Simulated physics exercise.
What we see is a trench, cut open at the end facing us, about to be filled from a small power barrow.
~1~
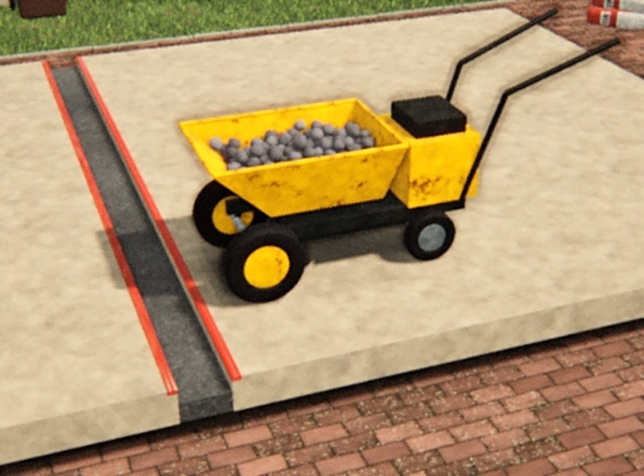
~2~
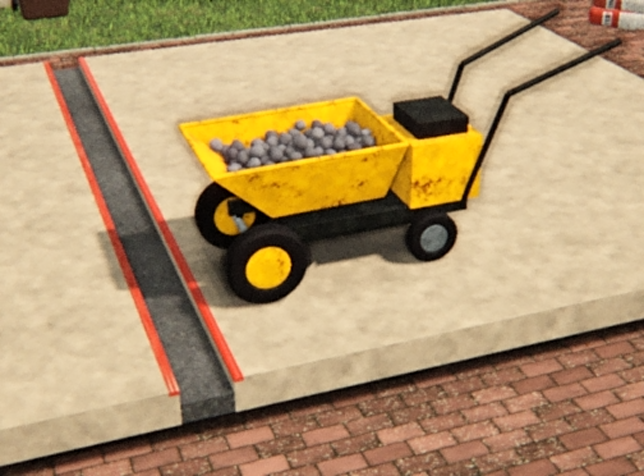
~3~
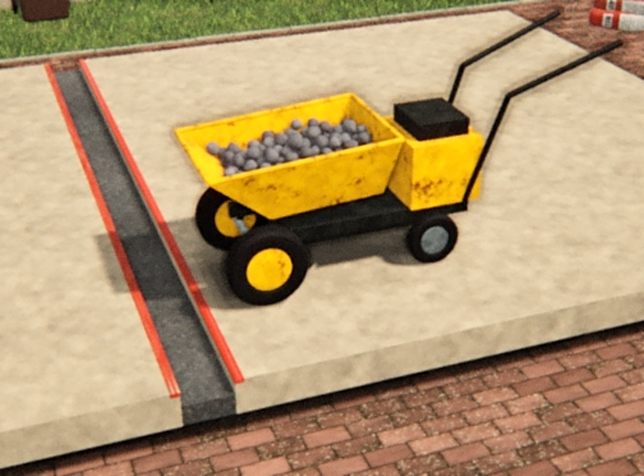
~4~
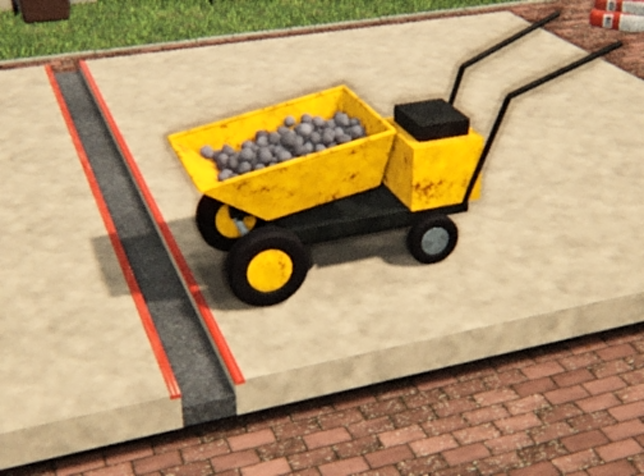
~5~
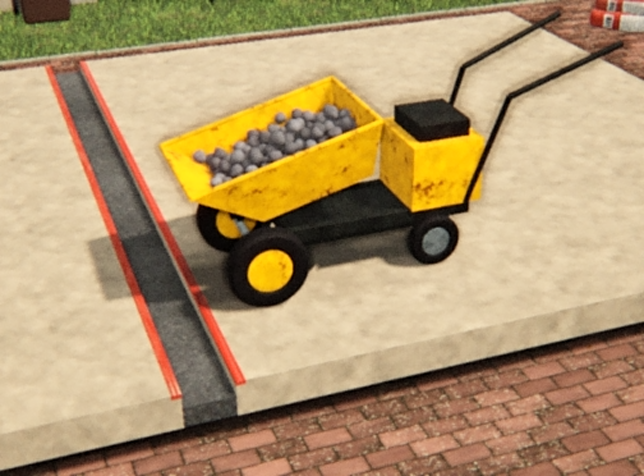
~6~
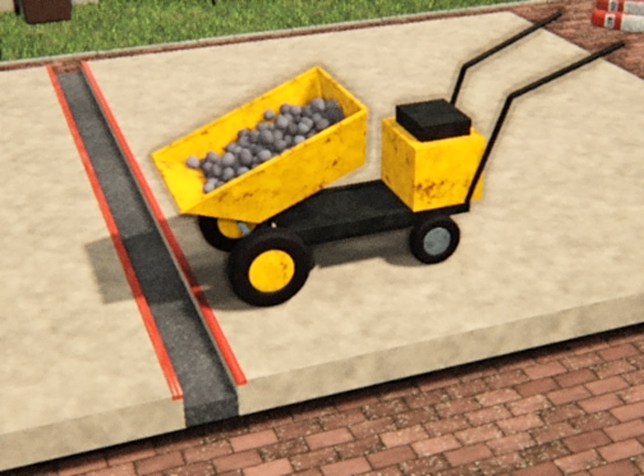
At the start, a yellow power barrow loaded with round grey cobbles stands on a pale slab, its skip level beside a narrow, red-edged trench. The skip then tilts gradually toward the left, its rear rising clear of the chassis and its front lip lowering, while the wheels stay almost still.
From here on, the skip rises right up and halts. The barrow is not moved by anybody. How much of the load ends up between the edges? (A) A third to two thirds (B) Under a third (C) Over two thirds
Option B: Under a third.
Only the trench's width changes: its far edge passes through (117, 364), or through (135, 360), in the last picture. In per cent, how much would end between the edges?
40 %, 20 %.
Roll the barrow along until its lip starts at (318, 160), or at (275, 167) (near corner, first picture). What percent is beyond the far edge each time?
First spot 10 per cent, second spot 20 per cent.
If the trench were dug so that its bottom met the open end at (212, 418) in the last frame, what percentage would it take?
I'd put it at about 0 in a hundred.
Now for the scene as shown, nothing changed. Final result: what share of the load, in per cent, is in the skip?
Roughly 25 in a hundred.
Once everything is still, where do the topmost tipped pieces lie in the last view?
Roughly (111, 275).
Soon after the last picture, skip tipped steeply; all in the skip.
A little later, skip tipped right over; about half in the skip; about half beyond it; a stray few falling.
Later still, skip tipped right over; about a quarter in the skip; a stray few in or heaped over the trench; most beyond it.
At rest, skip tipped right over; about a quarter in the skip; a stray few in or heaped over the trench; most beyond it.
